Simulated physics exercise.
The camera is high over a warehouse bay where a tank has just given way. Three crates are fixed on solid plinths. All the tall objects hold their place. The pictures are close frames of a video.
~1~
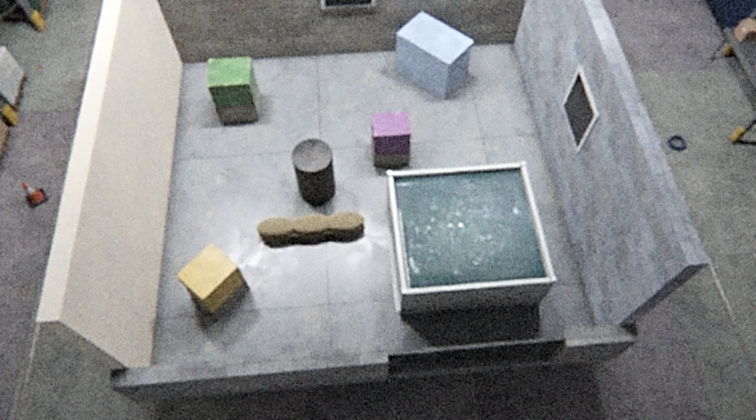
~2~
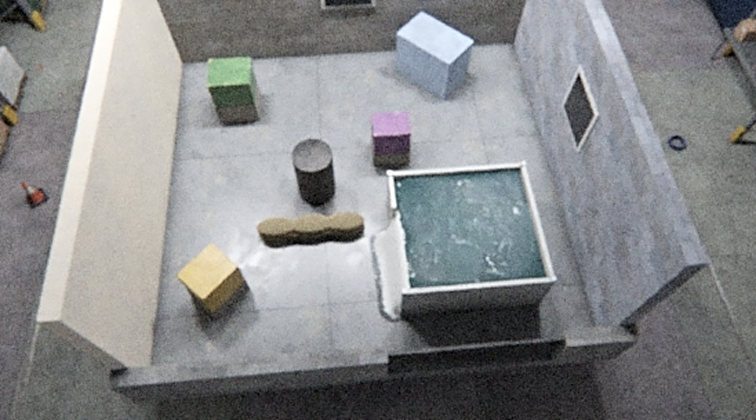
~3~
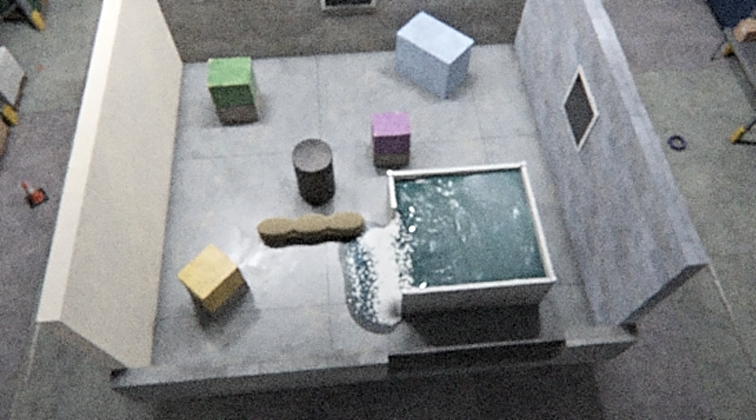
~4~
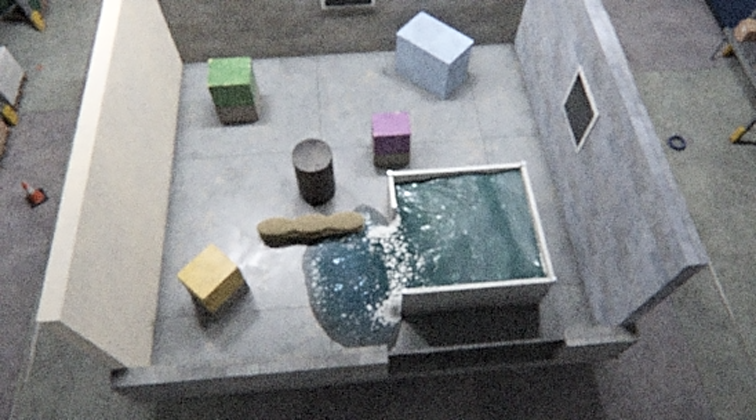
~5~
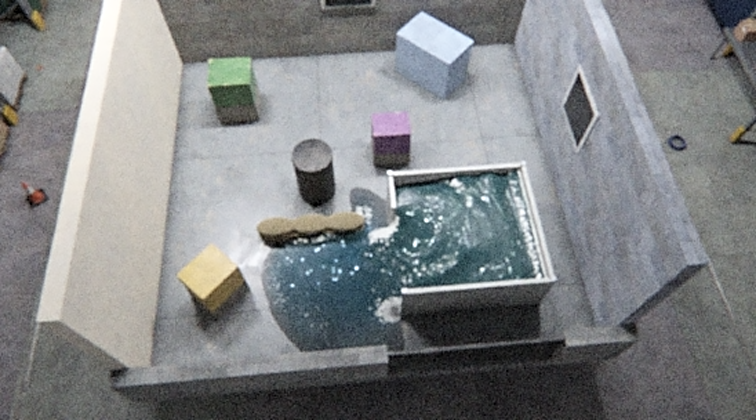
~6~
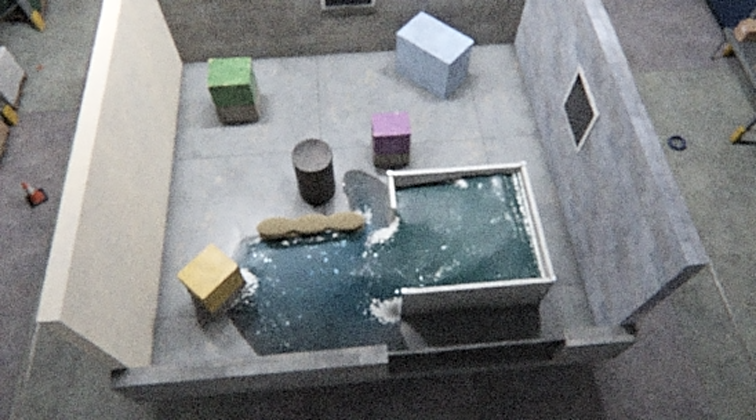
Water pours from the left side of an open white-rimmed tank, foaming onto the grey floor, then spreads leftward in a dark pool along a low brown barrier and reaches the yellow block, while the surrounding blocks and dark cylinder stay still.
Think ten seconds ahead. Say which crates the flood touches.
In the end: The purple crate stays dry; the green crate stays dry; the yellow crate gets wet.
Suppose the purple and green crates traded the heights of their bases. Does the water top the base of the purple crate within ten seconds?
Then: The purple crate is safe.
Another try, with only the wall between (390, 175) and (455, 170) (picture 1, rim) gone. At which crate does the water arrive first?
It is the purple one.
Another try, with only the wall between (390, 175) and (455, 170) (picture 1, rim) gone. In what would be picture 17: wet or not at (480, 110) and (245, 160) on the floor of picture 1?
As listed: Flooded, wet.
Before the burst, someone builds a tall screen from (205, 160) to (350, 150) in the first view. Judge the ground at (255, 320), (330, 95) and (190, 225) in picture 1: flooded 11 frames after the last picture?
In that order: Under water, dry, covered.
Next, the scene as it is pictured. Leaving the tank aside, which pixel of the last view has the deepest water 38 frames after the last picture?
Close to (365, 86).
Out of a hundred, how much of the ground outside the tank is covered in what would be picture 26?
Some 50 per cent.
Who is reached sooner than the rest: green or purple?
First comes the one in purple.
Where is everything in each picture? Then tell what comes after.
The open tank at (467, 226) is whole and still, in the first picture.
Water pours out at (399, 263) and has run to (397, 319), in the second picture.
Water pours out at (399, 264) and has run to (345, 243), in the third picture.
Water pours out at (399, 265) and has run to (309, 252), in the fourth picture.
Water pours out at (399, 266) and has run to (269, 266), in the fifth picture.
Water pours out at (399, 266) and has run to a hidden place, in the sixth picture.
A moment on, water covers 25 % of the floor; the purple crate water round its plinth, the green crate not reached, the yellow crate water round its plinth.
Next, water covers 35 % of the floor; the purple crate water round its plinth, the green crate water round its plinth, the yellow crate water round its plinth.
Then, water covers 50 % of the floor; the purple crate water round its plinth, the green crate water round its plinth, the yellow crate water round its plinth.
Later, water covers 75 % of the floor; the purple crate water round its plinth, the green crate water round its plinth, the yellow crate water round its plinth.
In the end, water covers 95 % of the floor; the purple crate stayed above the water, the green crate stayed above the water, the yellow crate was topped.
